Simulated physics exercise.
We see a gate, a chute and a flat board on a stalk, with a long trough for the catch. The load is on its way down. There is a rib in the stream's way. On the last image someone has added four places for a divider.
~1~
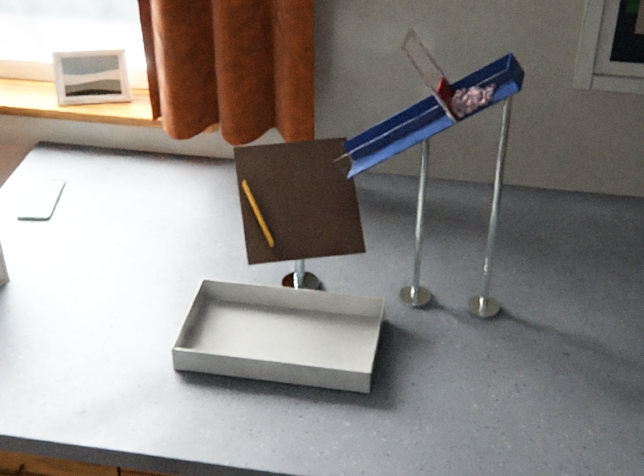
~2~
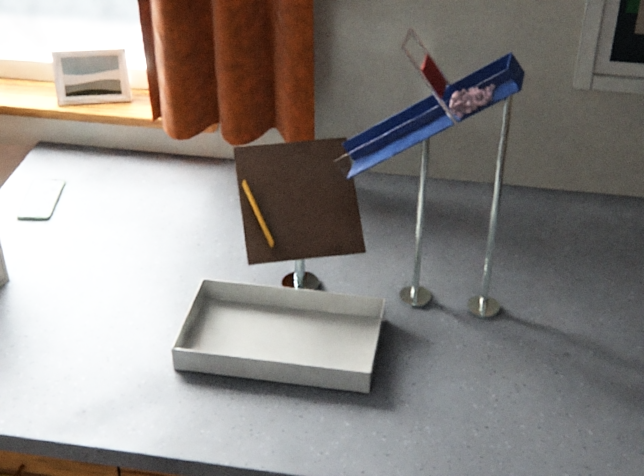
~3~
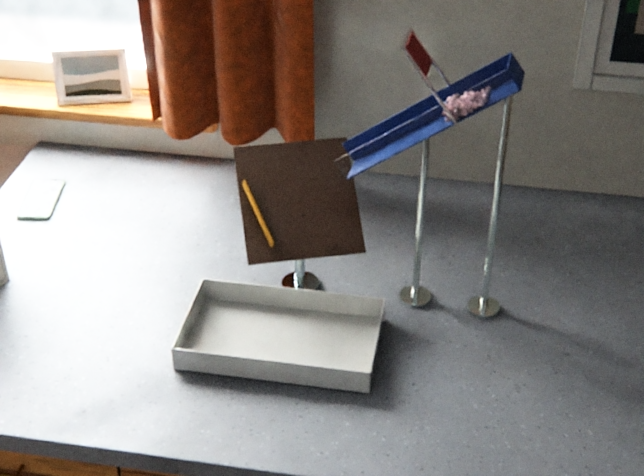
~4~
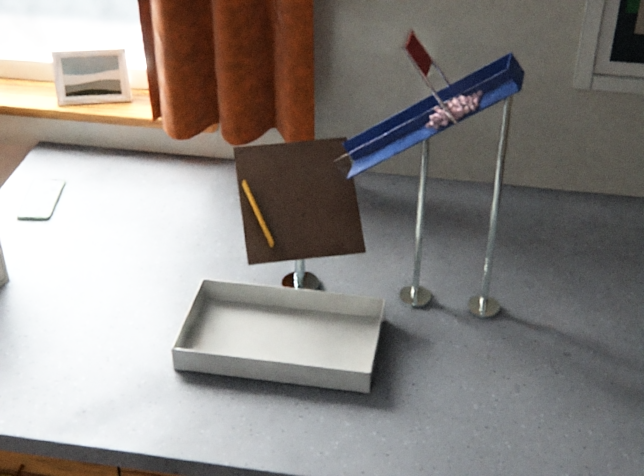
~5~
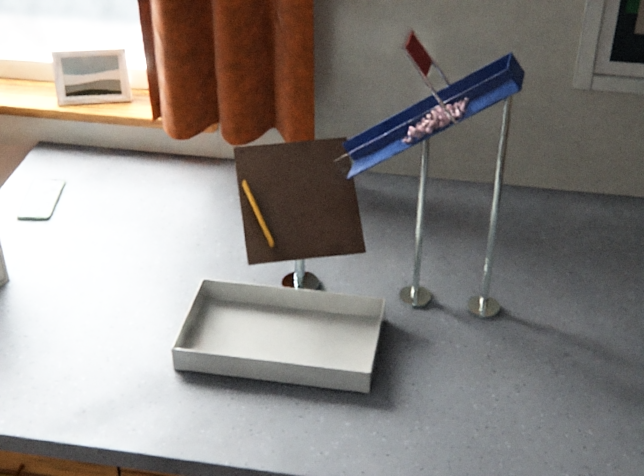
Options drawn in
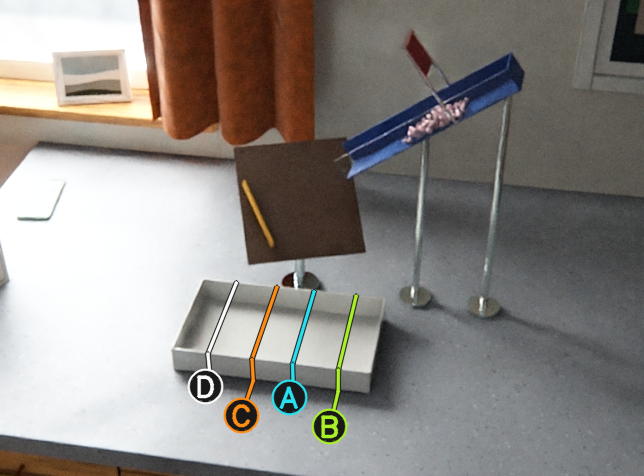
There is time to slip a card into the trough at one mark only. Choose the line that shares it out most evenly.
The answer is line A.
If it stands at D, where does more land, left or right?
More lands on the right.
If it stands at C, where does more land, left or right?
Right.
On the marked copy, line A crosses the front rim at (292, 363); line B crosses the front rim at (338, 368); line C crosses the front rim at (252, 358); line D crosses the front rim at (208, 353).
If A is chosen, of what is caught, close to half on the left of the divider, close to half on the right.
If B is chosen, of what is caught, all but a few on the left of the divider, a small share on the right.
If C is chosen, of what is caught, only a few on the left of the divider, all but a few on the right.
If D is chosen, of what is caught, none at all on the left of the divider, the whole lot on the right.
